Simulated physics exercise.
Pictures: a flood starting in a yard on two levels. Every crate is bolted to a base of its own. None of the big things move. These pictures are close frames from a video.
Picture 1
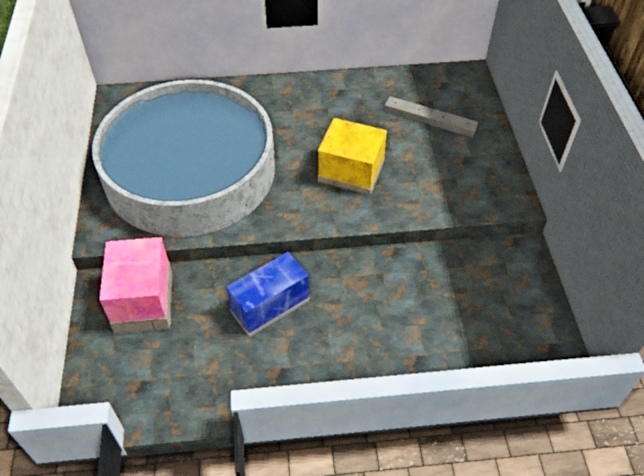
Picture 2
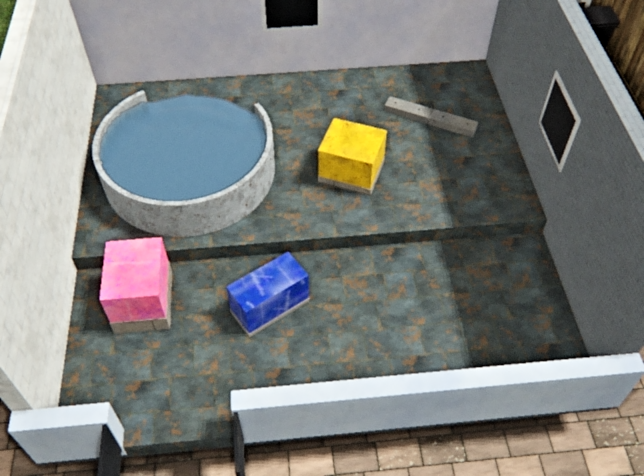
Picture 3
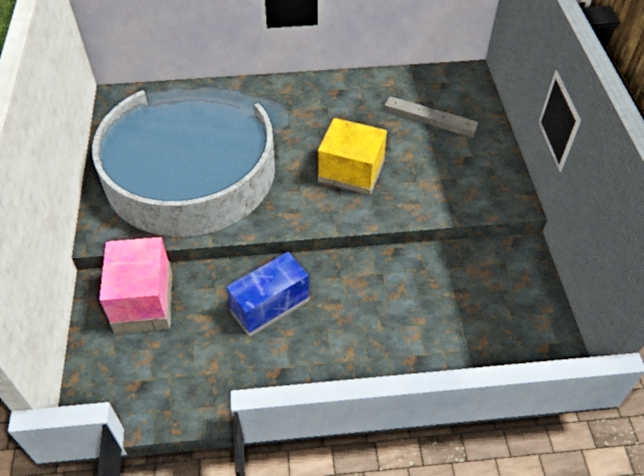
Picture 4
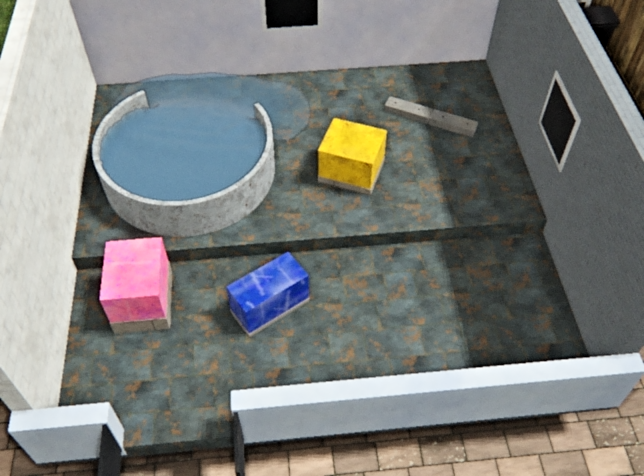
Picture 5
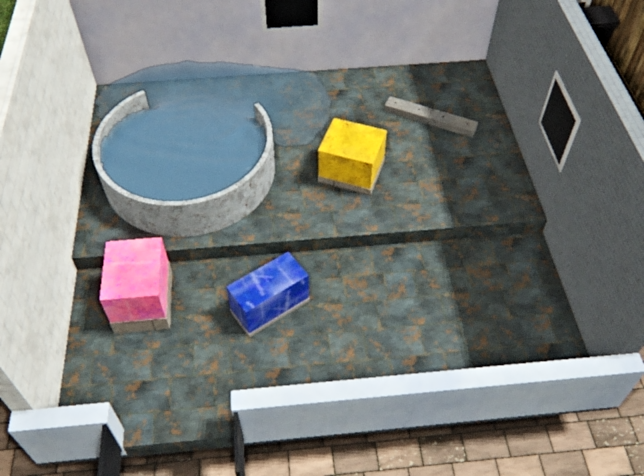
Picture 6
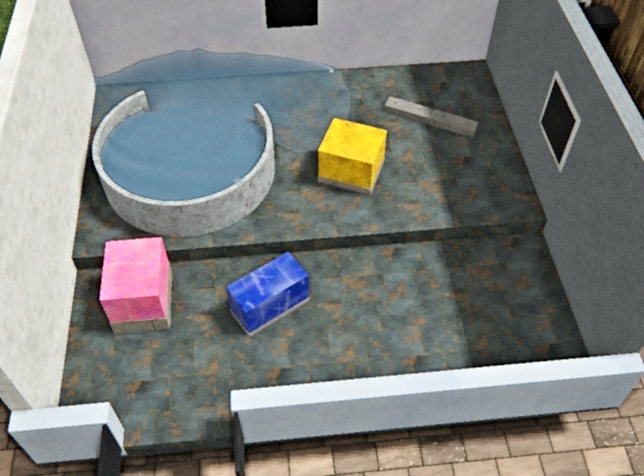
In a walled yard on two levels, a gap opens on the far side of a round tank, and water pours out, spreading across the upper level to the back wall and rightward behind the yellow block.
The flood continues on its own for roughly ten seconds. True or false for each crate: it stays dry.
Yellow crate: True, it stays dry; blue crate: False, it gets wet; pink crate: True, it stays dry.
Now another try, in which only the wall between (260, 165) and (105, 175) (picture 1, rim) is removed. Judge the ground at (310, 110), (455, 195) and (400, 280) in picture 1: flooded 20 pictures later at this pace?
First: Spared by the leak. Second: Spared by the leak. Third: Reached by the flood.
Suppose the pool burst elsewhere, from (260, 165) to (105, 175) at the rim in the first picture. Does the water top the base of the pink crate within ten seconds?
Result: Pink is swamped.
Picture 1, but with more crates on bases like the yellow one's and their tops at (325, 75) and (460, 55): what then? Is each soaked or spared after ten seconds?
In that order: Is topped, is soaked.
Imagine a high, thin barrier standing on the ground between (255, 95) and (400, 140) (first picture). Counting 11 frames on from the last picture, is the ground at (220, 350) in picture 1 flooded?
At that place: No water.
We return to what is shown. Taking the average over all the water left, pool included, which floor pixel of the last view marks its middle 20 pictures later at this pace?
It's close to (263, 139).
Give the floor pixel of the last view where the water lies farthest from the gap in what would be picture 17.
(485, 63).
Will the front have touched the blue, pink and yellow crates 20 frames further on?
Going crate by crate, blue remains dry, pink got wet, yellow got wet.
A moment on, water covers 15 % of the floor; the yellow crate water round its plinth, the blue crate not reached, the pink crate not reached.
Next, water covers 30 % of the floor; the yellow crate water round its plinth, the blue crate not reached, the pink crate not reached.
Then, water covers 50 % of the floor; the yellow crate water round its plinth, the blue crate not reached, the pink crate water round its plinth.
Later, water covers 80 % of the floor; the yellow crate water round its plinth, the blue crate water round its plinth, the pink crate water round its plinth.
In the end, water covers 90 % of the floor; the yellow crate stayed above the water, the blue crate was topped, the pink crate stayed above the water.
